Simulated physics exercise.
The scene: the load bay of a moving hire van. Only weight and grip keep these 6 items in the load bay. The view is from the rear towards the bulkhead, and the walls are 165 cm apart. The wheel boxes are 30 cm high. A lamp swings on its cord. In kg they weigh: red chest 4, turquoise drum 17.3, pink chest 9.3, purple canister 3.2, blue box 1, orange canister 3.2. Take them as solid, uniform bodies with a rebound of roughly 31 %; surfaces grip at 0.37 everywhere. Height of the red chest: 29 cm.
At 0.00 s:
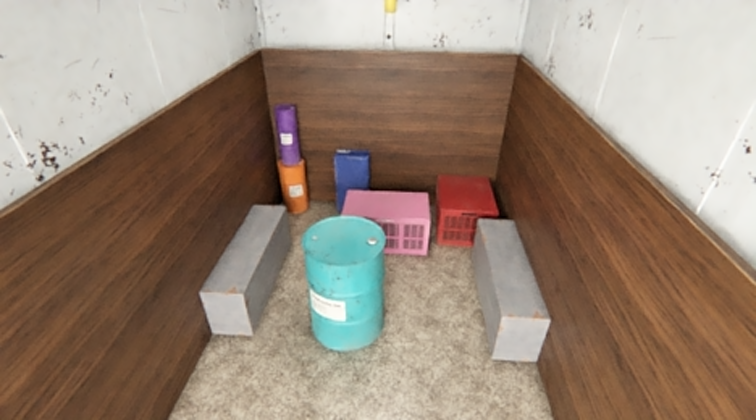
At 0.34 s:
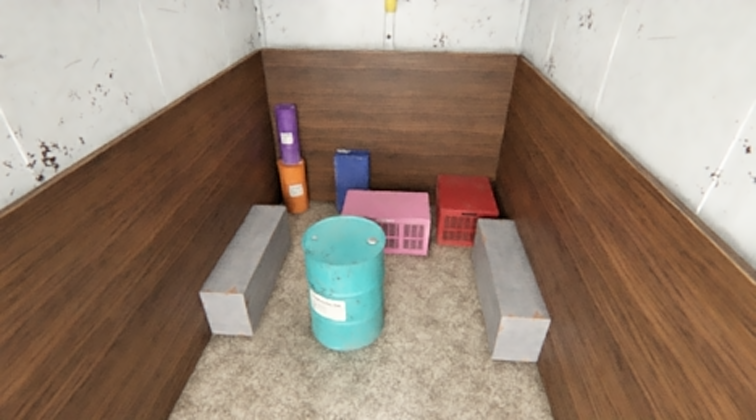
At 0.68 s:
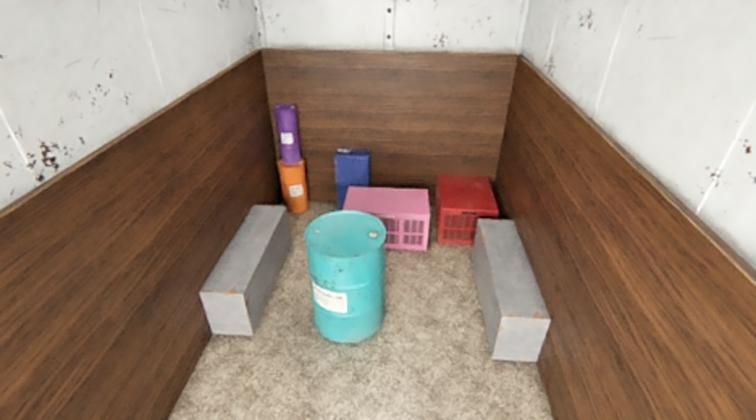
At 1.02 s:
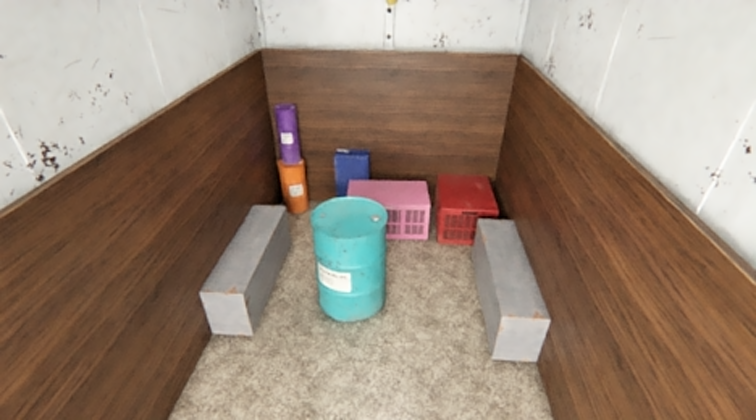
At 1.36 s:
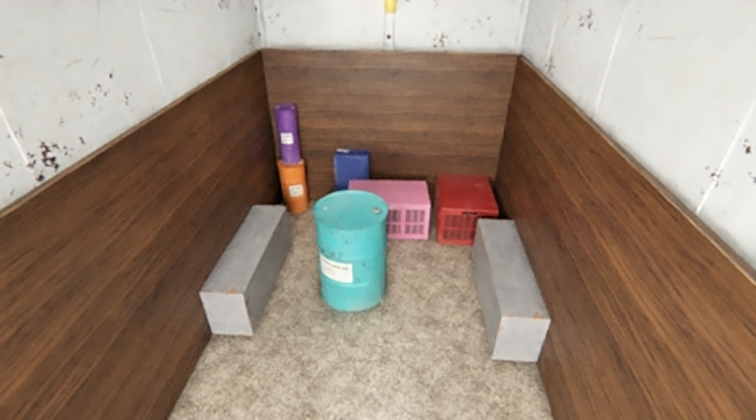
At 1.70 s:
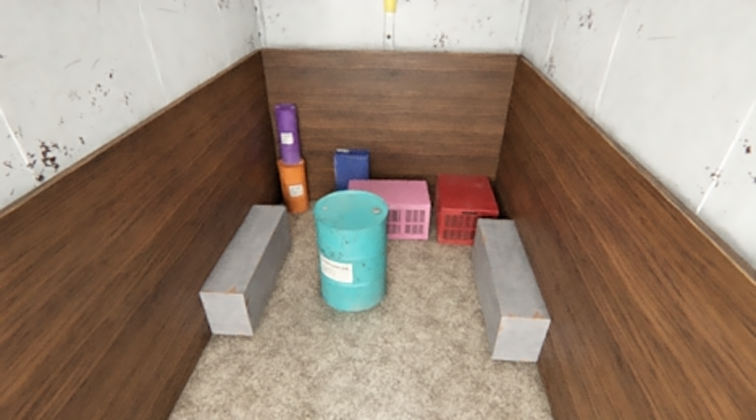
In the load bay of a van, a turquoise drum slides a short way forwards between two grey wheel boxes, and the pink chest behind it shifts slightly, while the red chest, blue box and stacked canisters barely move.
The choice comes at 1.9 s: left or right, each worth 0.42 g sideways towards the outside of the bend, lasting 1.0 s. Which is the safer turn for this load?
Fewer things are lost with the right turn.
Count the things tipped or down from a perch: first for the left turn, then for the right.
Left: 2; right: 0.
Turning left. By 2.50 s, force 0.42 g right; turquoise drum 26 cm from its spot near (359, 251); red chest 4 cm from its spot near (468, 208); purple canister tilted 19°.
By 2.70 s, force 0.34 g right; turquoise drum 27 cm from its spot near (367, 251); red chest 6 cm from its spot near (472, 209); purple canister tilted 59°.
By 3.00 s, smooth; turquoise drum 28 cm from its spot near (372, 252); red chest 6 cm from its spot near (472, 209); purple canister on its side.
When it is over (4.6 s), lying over in the load bay, purple canister and orange canister; not toppled but over 15 cm from the start, turquoise drum, pink chest and blue box; red chest within 15 cm of the start. End places, in pixels of the last picture, red chest near (472, 209), turquoise drum near (371, 252).
Turning right instead, nothing is lost, 0 of 6 in all.
